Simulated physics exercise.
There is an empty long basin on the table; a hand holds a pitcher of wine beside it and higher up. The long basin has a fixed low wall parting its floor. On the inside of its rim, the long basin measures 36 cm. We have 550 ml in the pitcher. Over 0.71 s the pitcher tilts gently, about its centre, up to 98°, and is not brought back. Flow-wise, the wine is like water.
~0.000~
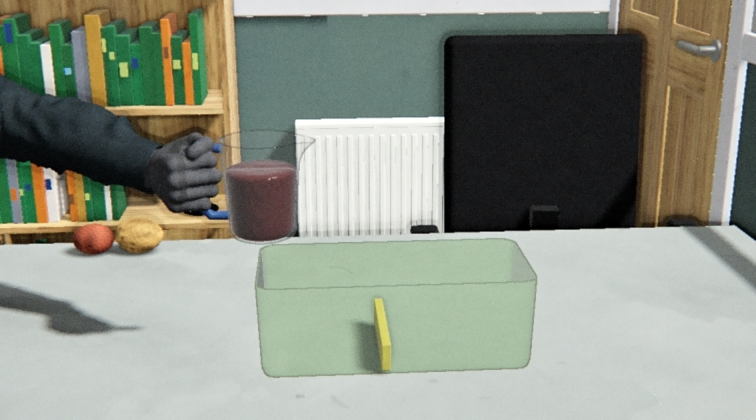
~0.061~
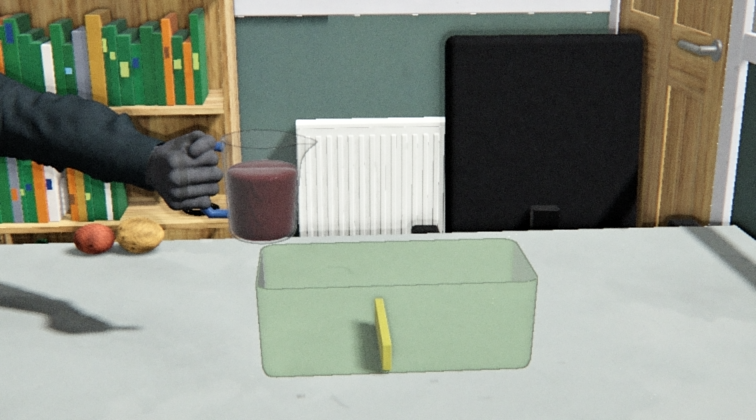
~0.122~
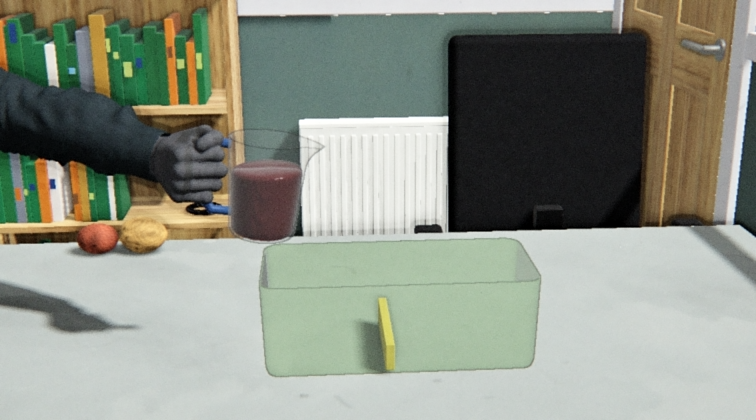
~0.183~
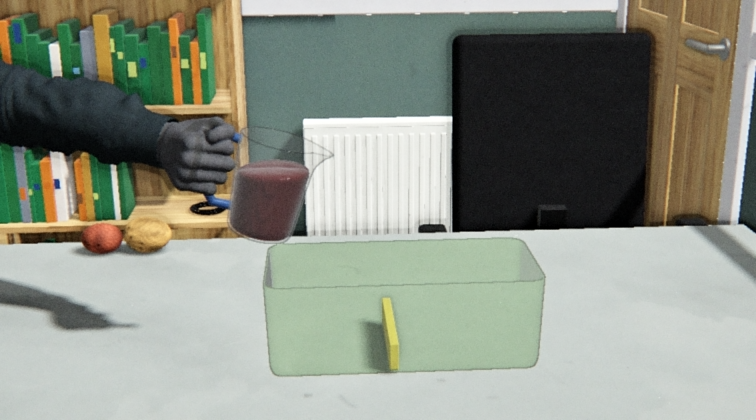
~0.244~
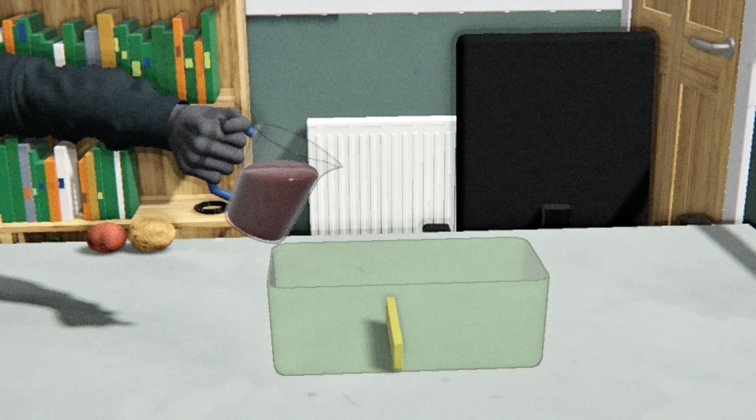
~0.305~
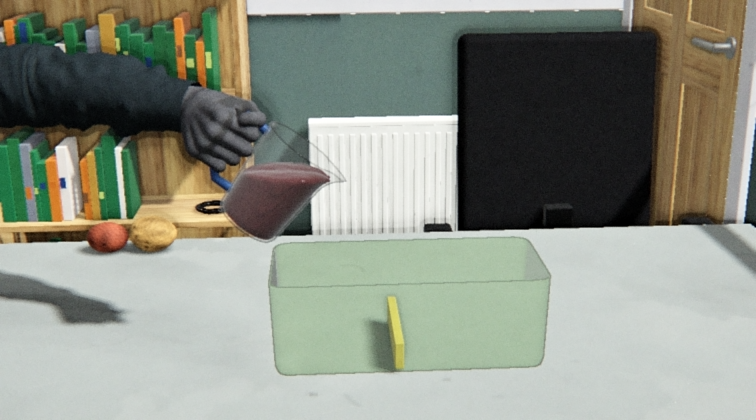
A gloved hand held a glass pitcher of dark red wine above an empty, pale green long basin on a table, then gradually tilted it to the right until the wine slanted toward its rim.
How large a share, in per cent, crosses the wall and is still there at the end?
A share of about 6 per cent.
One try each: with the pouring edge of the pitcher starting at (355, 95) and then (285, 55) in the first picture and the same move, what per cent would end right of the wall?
Roughly 90 per cent the first time and 5 per cent the second.
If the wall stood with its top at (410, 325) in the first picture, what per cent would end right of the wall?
With the wall placed like that, close to 10 per cent.
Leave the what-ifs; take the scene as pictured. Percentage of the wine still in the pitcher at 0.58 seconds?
About 70 percent.
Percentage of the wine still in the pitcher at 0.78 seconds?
24 %.
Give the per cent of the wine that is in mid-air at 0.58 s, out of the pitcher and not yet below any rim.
My guess is roughly 18 %.
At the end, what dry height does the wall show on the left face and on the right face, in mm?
For the left, around 18 mm; for the right, around 38 mm.
By 0.58 s the tilt is 90° and 70 per cent is still to pour, 13 is left of the wall and 0 right of it.
By 0.78 s the tilt is 98° and 24 per cent is still to pour, 62 is left of the wall and 0 right of it.
By 0.98 s the tilt is 98° and 6 per cent is still to pour, 83 is left of the wall and 3 right of it.
By 1.21 s the tilt is 98° and 1 per cent is still to pour, 90 is left of the wall and 5 right of it.
At rest 91 per cent lies left of the wall, 6 right of it and 3 outside.
